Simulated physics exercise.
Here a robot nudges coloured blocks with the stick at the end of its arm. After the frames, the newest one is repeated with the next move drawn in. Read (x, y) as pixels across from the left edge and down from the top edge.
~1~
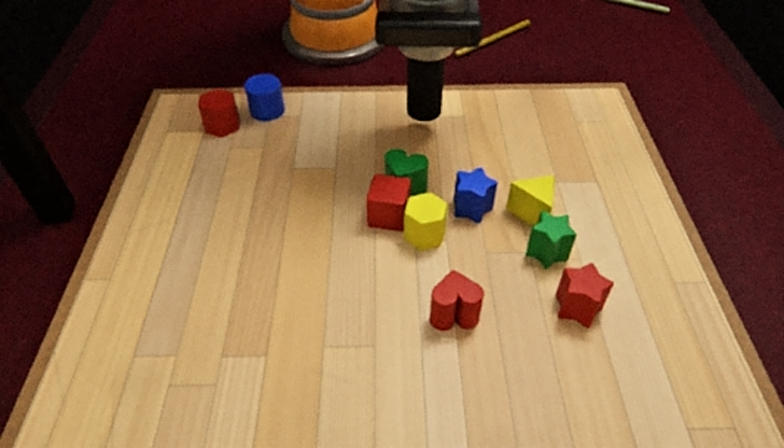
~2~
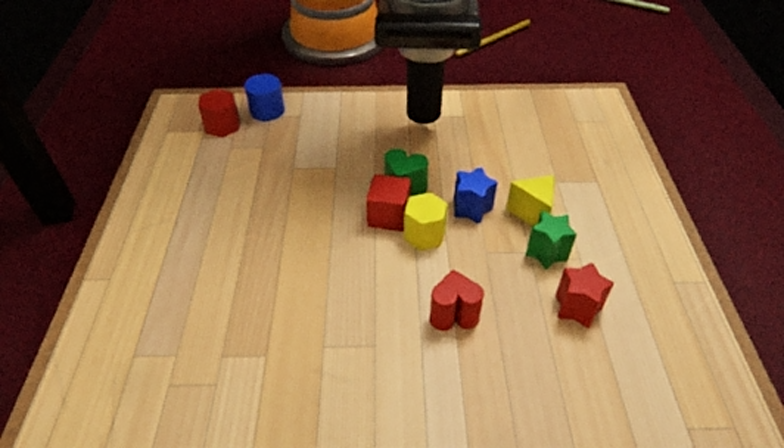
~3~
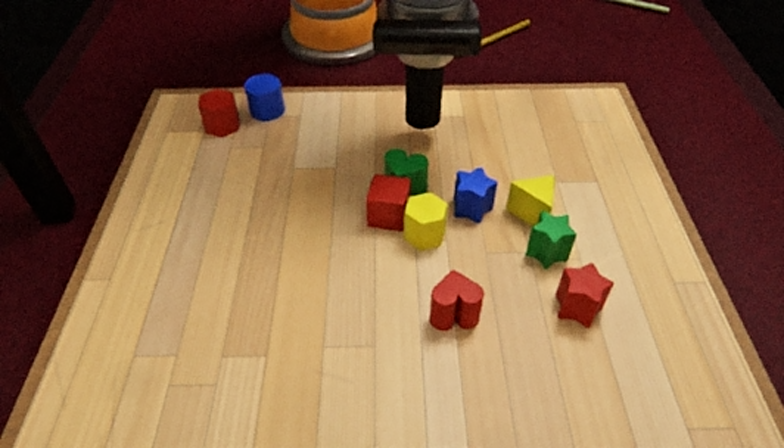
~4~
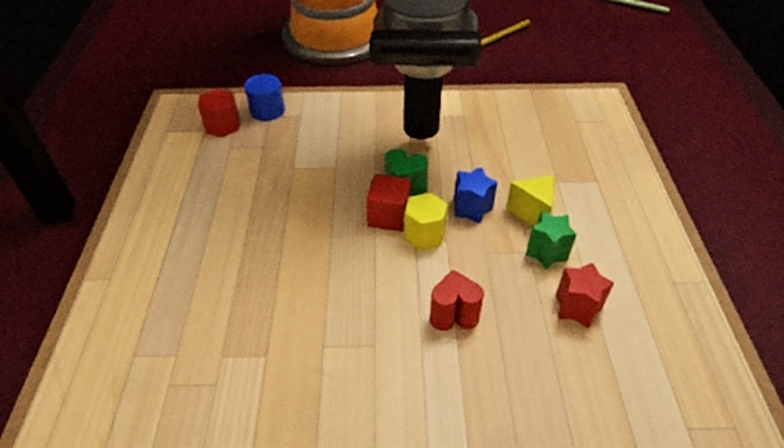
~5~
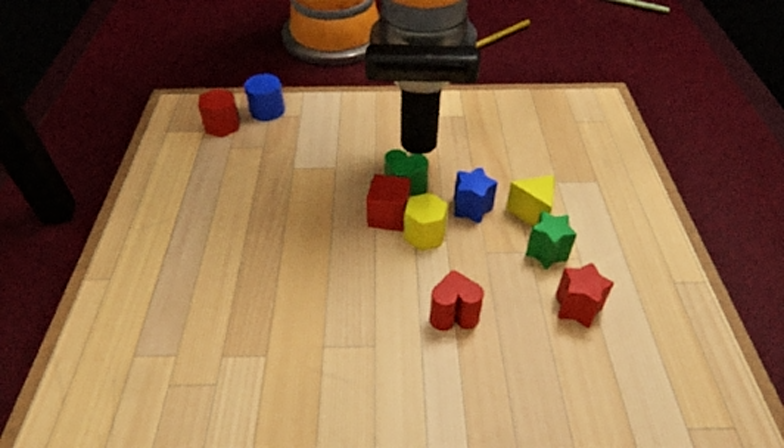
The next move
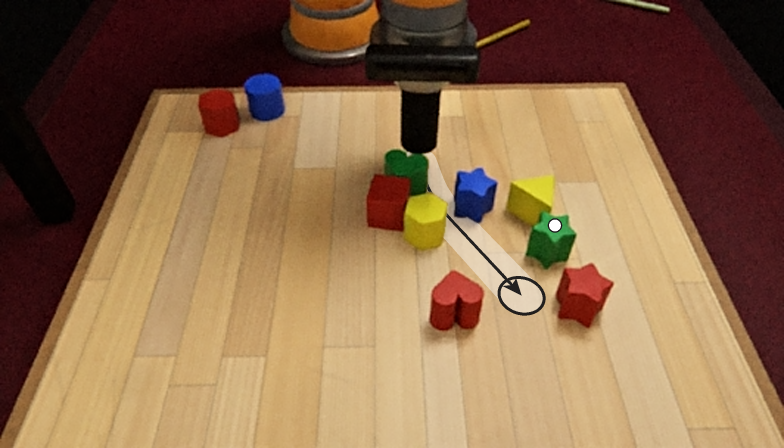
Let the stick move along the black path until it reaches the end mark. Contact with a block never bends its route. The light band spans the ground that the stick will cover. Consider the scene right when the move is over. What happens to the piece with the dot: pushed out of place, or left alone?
It barely shifts, if at all.
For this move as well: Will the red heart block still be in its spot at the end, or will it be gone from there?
Still in place.
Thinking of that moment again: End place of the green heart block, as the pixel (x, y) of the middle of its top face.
When the path ends, it will be at (401, 176).
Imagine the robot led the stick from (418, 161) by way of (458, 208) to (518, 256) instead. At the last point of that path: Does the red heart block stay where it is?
My answer is yes.
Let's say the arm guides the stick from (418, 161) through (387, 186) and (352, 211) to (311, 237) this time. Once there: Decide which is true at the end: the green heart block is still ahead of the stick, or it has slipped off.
My guess is it ends up beside or behind the stick.
The line goes from (418, 161) through (437, 203) and (476, 246) to (522, 295); the dot is on the green star.
On the path given first. One third of the way, stick at (439, 186); green heart block at (401, 176), turned 55° clockwise.
Two thirds of the way, stick at (478, 229); green heart block at (401, 176), turned 55° clockwise; yellow six-sided block at (425, 213), turned 10° clockwise; blue star at (494, 188), turned 45° anticlockwise.
At the end, stick at (526, 278); green heart block at (401, 176), turned 55° clockwise; yellow six-sided block at (425, 213), turned 10° clockwise; red heart block unmoved; blue star at (494, 188), turned 45° anticlockwise; green star unmoved.
